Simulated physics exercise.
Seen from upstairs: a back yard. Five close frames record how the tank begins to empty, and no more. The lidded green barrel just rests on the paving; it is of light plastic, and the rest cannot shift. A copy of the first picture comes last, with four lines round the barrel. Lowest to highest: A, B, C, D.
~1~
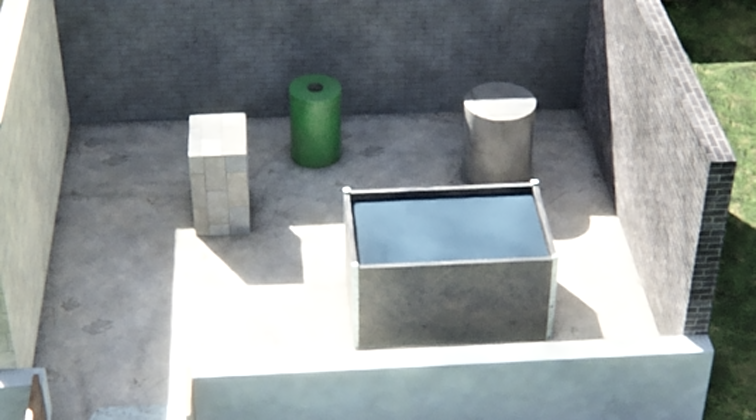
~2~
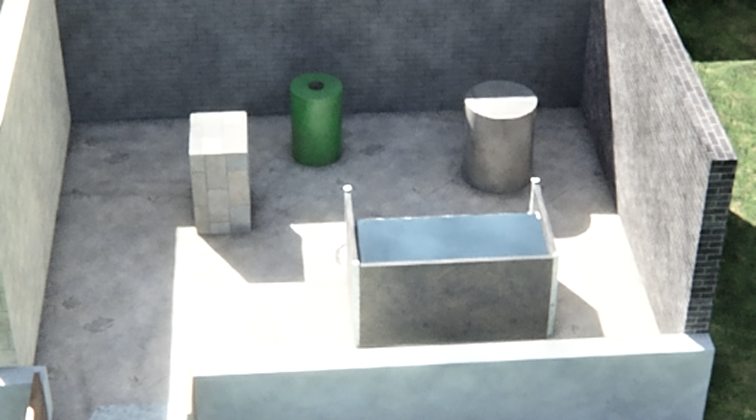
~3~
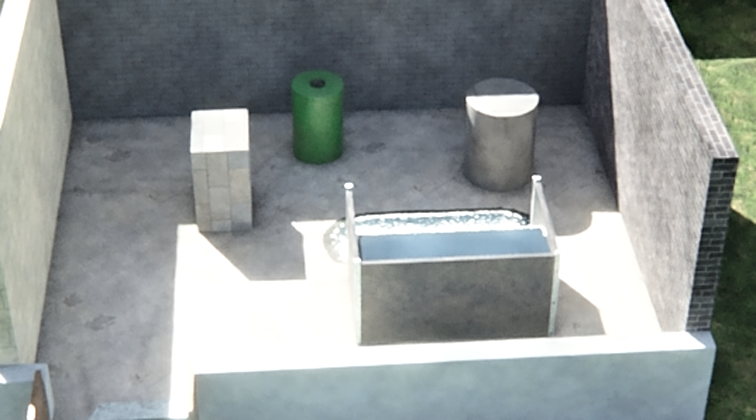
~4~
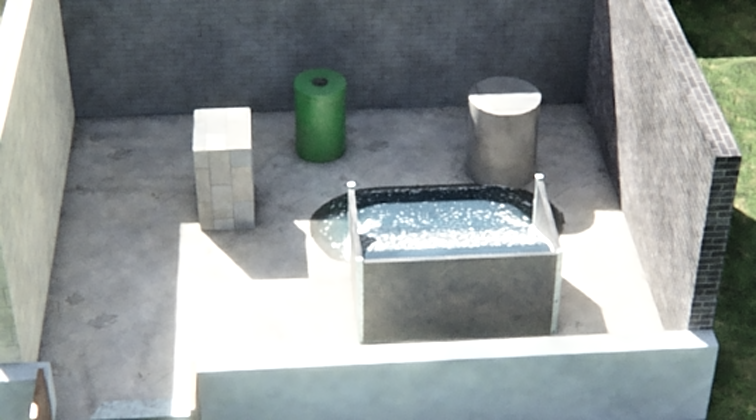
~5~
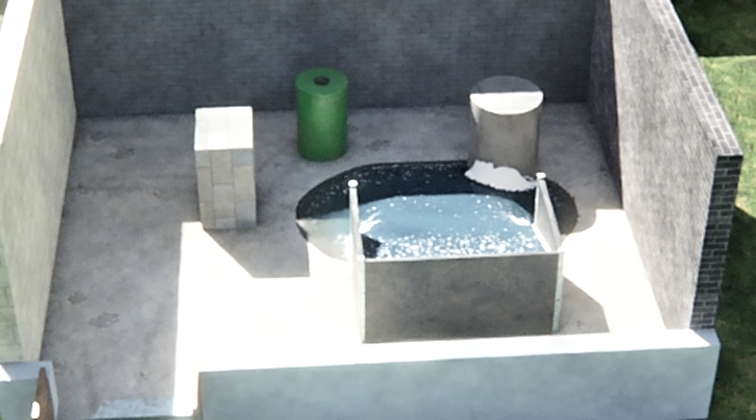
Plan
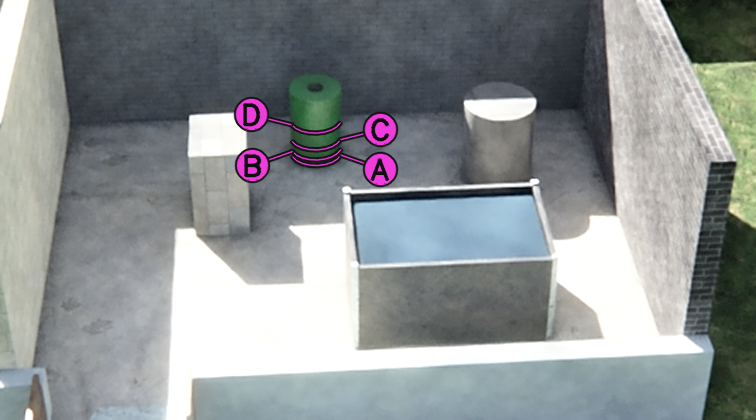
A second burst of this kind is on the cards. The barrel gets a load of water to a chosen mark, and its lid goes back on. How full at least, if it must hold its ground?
I would pick line D.
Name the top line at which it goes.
That is line C.
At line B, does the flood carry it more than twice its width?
Yes, clearly.
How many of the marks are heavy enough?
One.
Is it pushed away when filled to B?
Yes.
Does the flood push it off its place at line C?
Yes, that goes wrong.
On the marked copy, A at (317, 165); B at (317, 160); C at (317, 149); D at (316, 133); from the bottom up A, B, C, D.
Choosing A, it is pushed about 8 times its own width away.
Choosing B, it is pushed about 5 times its own width away.
Choosing C, it is pushed about twice its own width away.
Choosing D, it does not move.
